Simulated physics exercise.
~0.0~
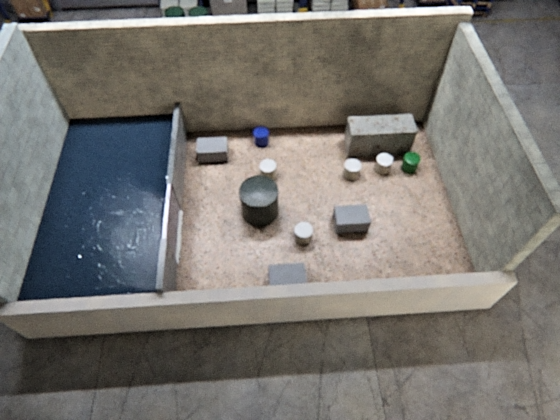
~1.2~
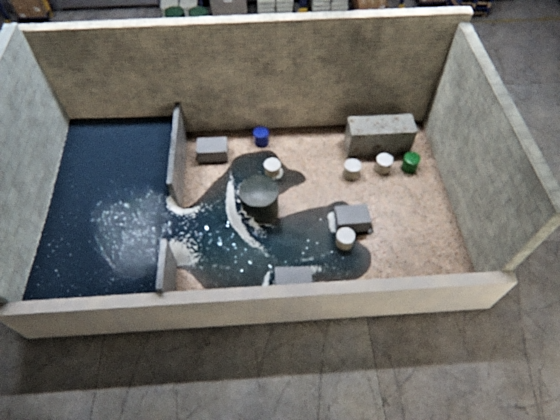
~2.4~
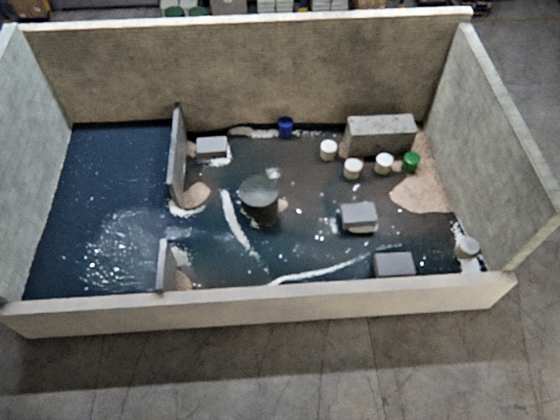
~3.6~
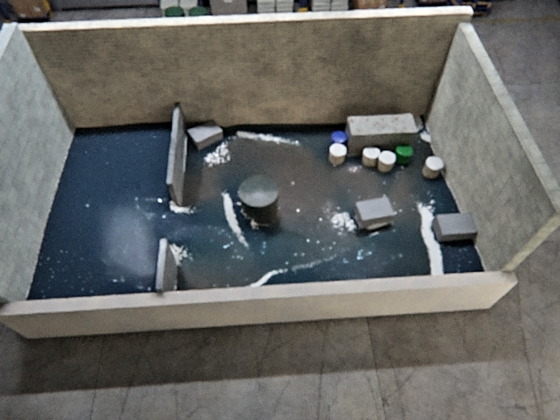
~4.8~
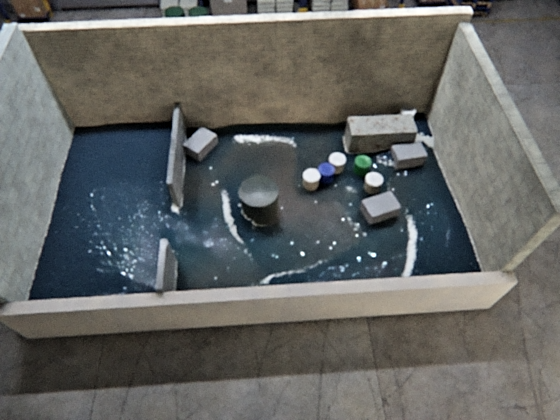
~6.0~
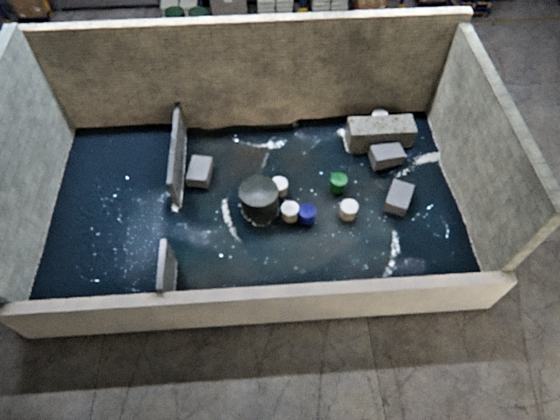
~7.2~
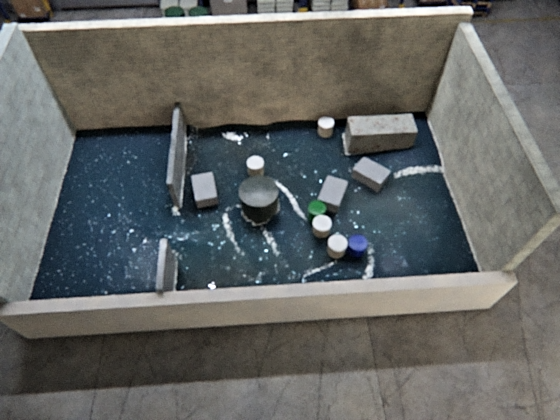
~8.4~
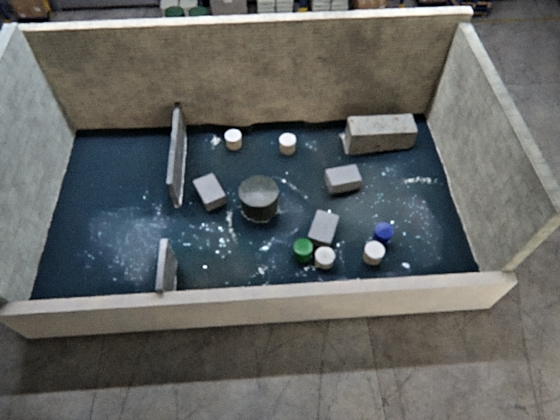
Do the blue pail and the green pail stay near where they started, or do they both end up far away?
They both end up far away. The water lifts them and carries them from the back part of the room to the front, where they are still floating.
